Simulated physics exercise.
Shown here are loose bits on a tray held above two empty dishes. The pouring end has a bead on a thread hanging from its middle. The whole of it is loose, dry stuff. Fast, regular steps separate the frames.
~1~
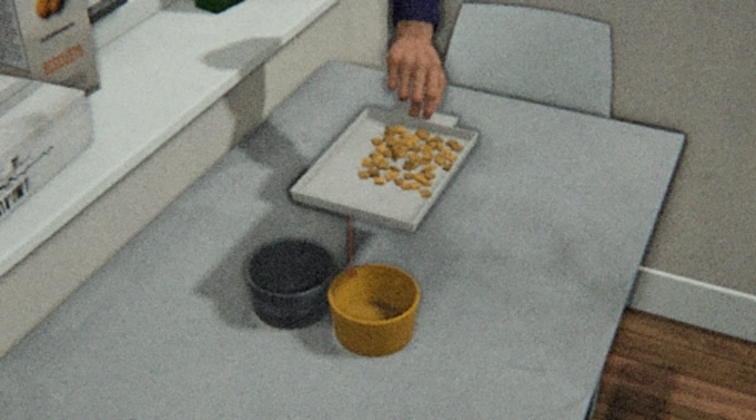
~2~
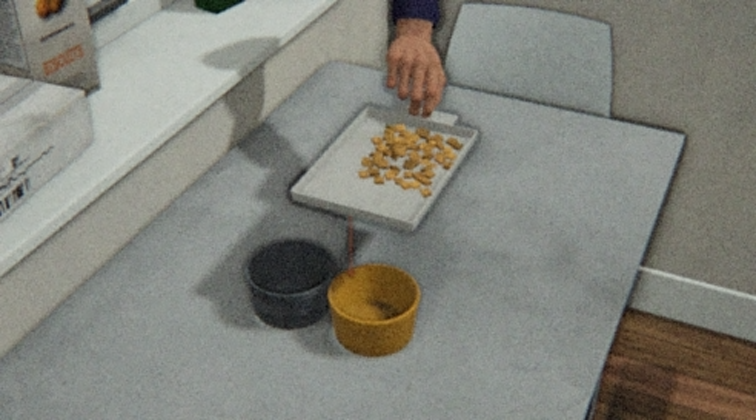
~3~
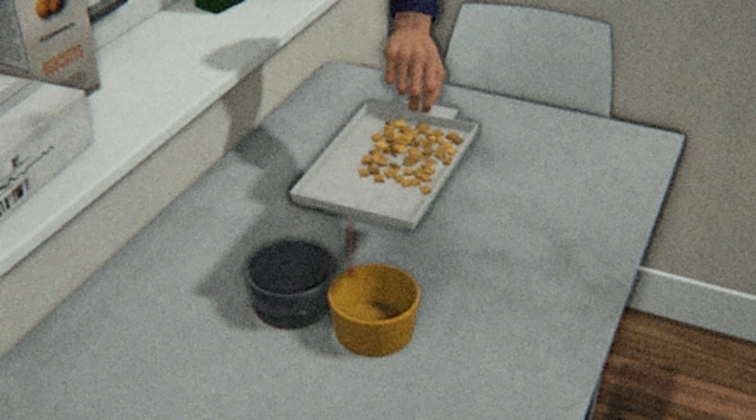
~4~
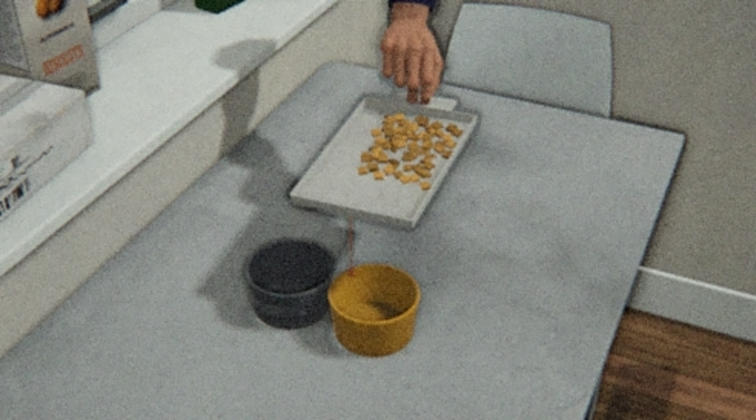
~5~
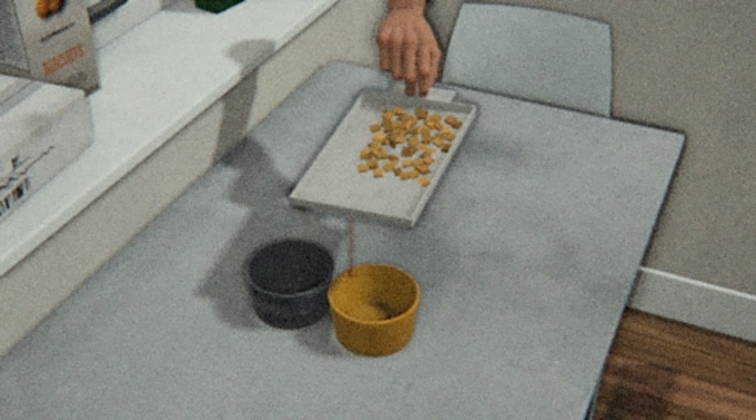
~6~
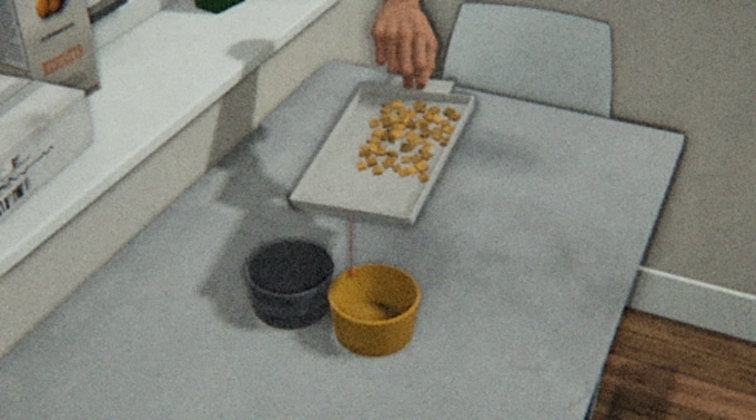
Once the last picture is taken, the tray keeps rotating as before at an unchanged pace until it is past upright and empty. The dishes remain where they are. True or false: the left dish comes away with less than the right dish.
False.
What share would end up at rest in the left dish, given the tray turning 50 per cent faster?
Something like 90 percent, give or take.
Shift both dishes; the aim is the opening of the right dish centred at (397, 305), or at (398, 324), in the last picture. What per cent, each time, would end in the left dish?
In order, 90 % and 50 %.
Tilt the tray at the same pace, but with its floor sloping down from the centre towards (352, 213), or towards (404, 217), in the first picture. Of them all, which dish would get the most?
So: The right-standing dish on the first go, the right-standing dish on the second.
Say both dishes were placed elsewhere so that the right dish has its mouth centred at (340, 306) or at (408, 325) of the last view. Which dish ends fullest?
For the first place, the dish on the left side; for the second, the dish on the left side.
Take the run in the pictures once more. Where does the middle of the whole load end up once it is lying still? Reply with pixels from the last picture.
Around (297, 301), give or take.
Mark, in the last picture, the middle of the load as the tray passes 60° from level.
Near (316, 196).
Soon after the last picture, tray tipped steeply; most on the tray; a stray few in the left dish; a stray few outside both; a small part in the air.
A little later, tray tipped right over; about two thirds on the tray; about a third in the left dish; a stray few outside both; a stray few in the air.
Later still, tray tipped past a quarter turn; a stray few in the right dish; nearly all in the left dish; a small part outside both.
At rest, tray tipped past a quarter turn; a stray few in the right dish; nearly all in the left dish; a small part outside both.
